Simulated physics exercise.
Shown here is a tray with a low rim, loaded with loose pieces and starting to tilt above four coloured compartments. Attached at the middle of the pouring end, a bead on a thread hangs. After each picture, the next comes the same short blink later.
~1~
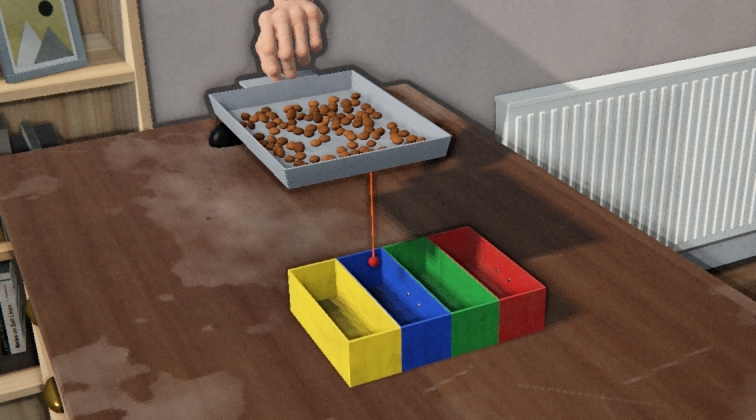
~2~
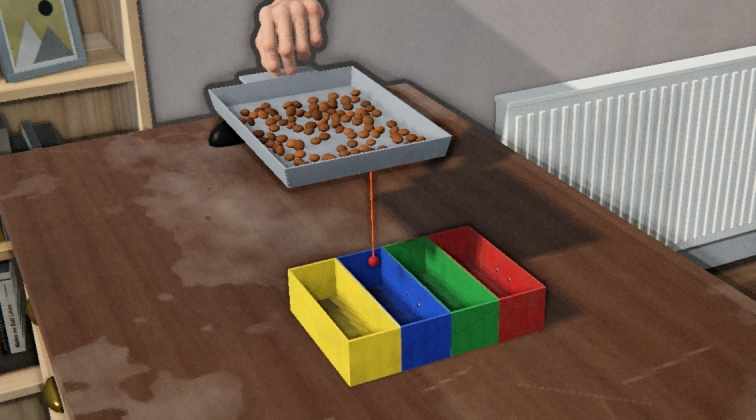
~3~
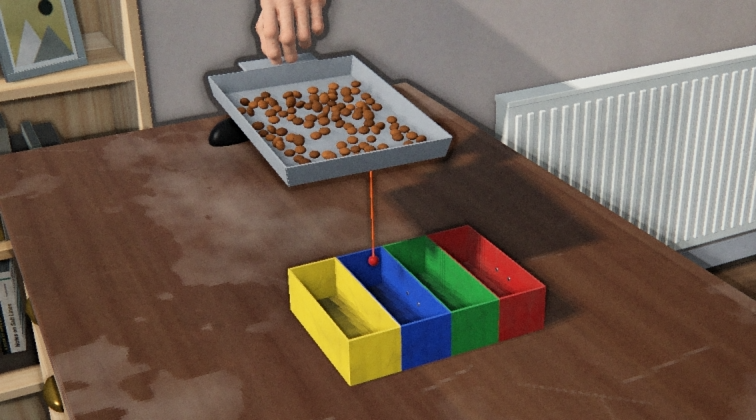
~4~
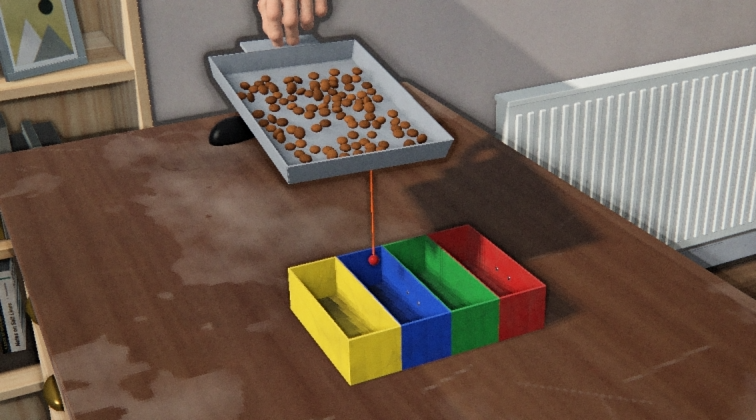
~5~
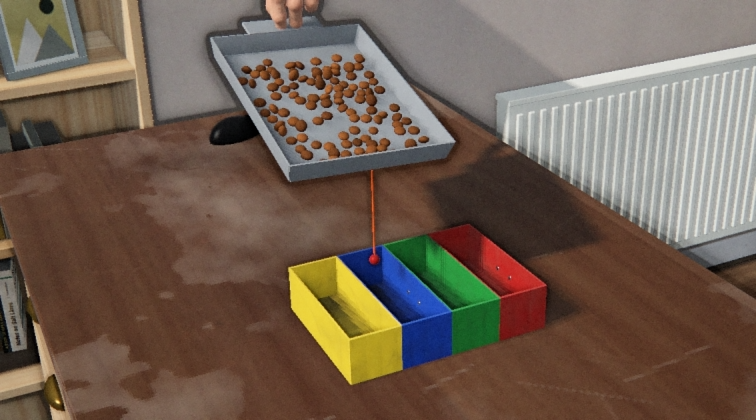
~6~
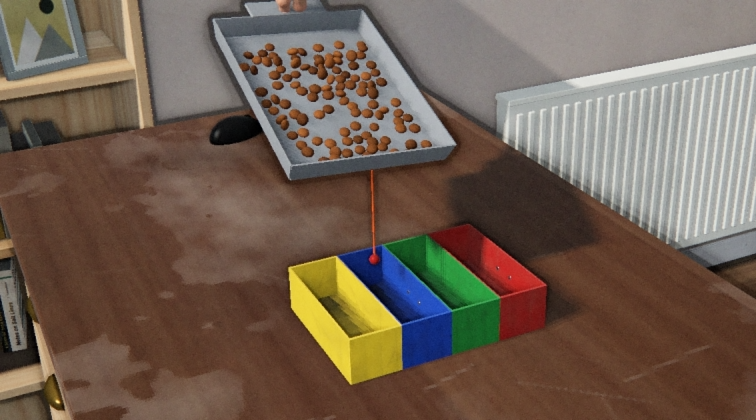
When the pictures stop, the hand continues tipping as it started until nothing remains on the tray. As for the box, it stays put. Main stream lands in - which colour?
Green cell.
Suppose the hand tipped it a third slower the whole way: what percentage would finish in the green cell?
I'd expect near 50 per cent.
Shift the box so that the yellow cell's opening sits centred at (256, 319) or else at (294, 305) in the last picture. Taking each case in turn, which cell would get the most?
With the first placing it's red, with the second it's the red cell.
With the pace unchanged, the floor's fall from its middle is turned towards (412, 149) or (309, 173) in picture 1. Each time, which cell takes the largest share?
The cell in green; the yellow one.
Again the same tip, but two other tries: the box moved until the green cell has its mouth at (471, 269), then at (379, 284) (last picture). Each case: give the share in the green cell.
It works out to 40 percent and then 20 percent.
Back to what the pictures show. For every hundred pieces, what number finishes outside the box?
About 0 %.
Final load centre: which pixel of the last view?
Close to (450, 322) in the last picture.
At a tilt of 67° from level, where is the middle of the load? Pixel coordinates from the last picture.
Roughly at (392, 128).
Soon, tray tipped steeply; all on the tray.
A while on, tray tipped past a quarter turn; about a quarter on the tray; about a quarter in the green cell; a small part in the red cell; a small part in the blue cell; a stray few in the yellow cell; about a quarter falling or outside the box.
Towards the end, tray tipped past a quarter turn; about a third in the green cell; about a quarter in the blue cell; about a quarter in the red cell; a small part in the yellow cell; a stray few falling or outside the box.
Finally, tray tipped past a quarter turn; about a third in the green cell; about a quarter in the blue cell; about a quarter in the red cell; a small part in the yellow cell; a stray few outside the box.
